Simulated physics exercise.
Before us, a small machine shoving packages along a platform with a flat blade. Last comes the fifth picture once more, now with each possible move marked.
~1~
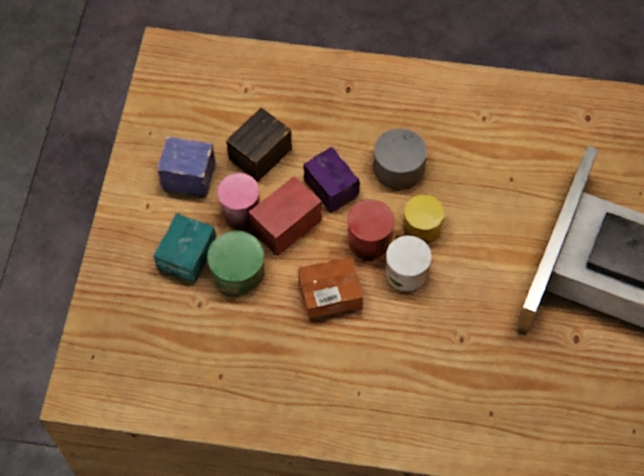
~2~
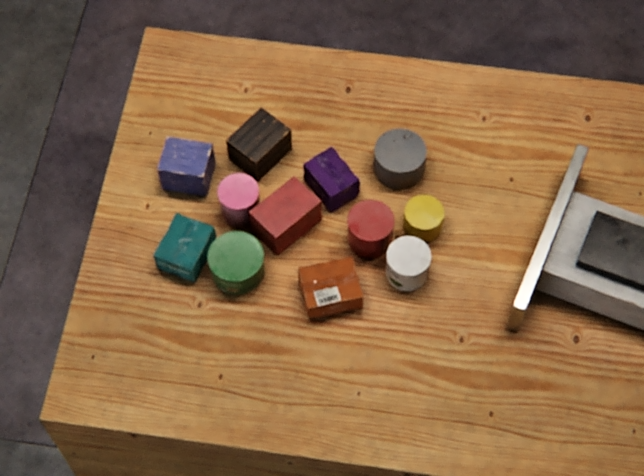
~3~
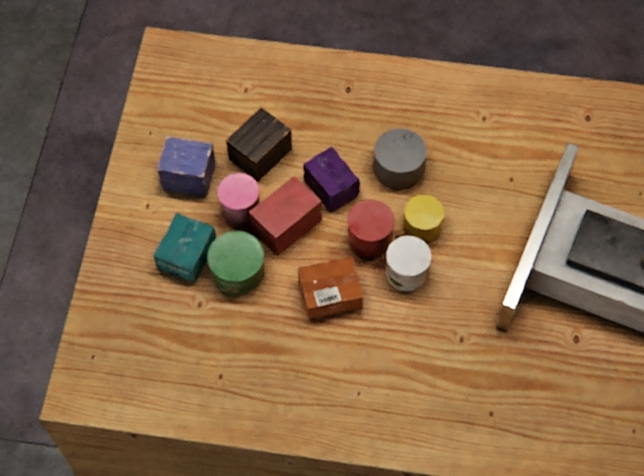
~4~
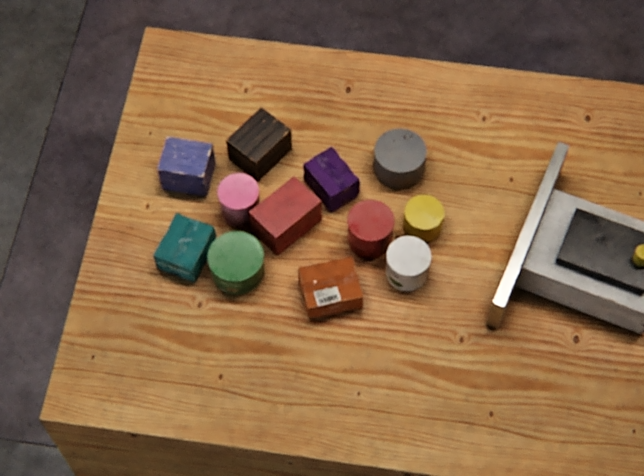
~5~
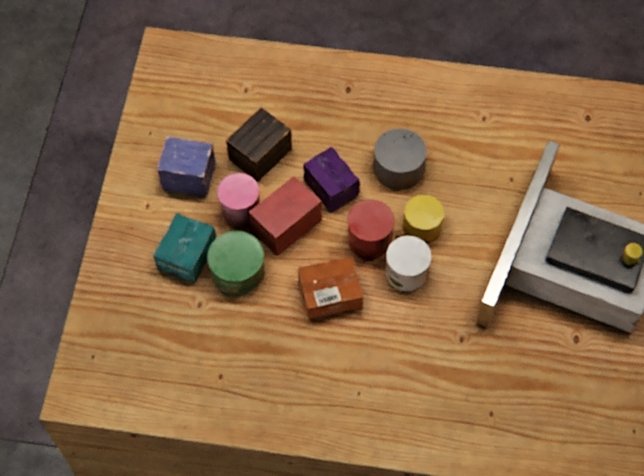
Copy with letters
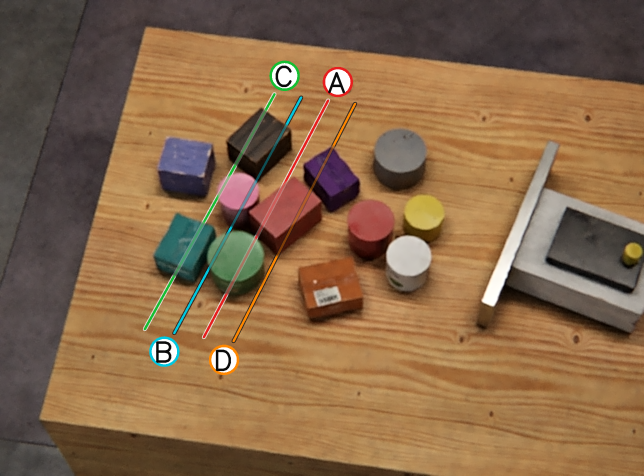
A small grey machine with a flat blade slid slowly leftward across a wooden platform, moving a short way toward a cluster of colourful crates, boxes and pails, which all stayed still.
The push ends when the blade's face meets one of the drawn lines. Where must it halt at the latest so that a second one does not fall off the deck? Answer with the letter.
It should halt at C.
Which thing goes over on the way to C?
It is the turquoise box.
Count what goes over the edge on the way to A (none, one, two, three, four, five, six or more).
By then, none.
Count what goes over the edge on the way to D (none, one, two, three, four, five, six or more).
In all, none.
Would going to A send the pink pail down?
By then, no.
On the marked copy, A at (269, 212); B at (241, 209); C at (213, 205); D at (297, 216).
With C. Early on, robot (478, 232); orange parcel (326, 288); yellow canister (388, 208).
Further on, robot (364, 217); turquoise box (147, 234); blue crate (168, 160).
At the end, robot (279, 207); turquoise box over the edge; pink pail (108, 177); one fallen.
As for the rest, A is within the limit but short; B is within the limit but short; D is within the limit but short.
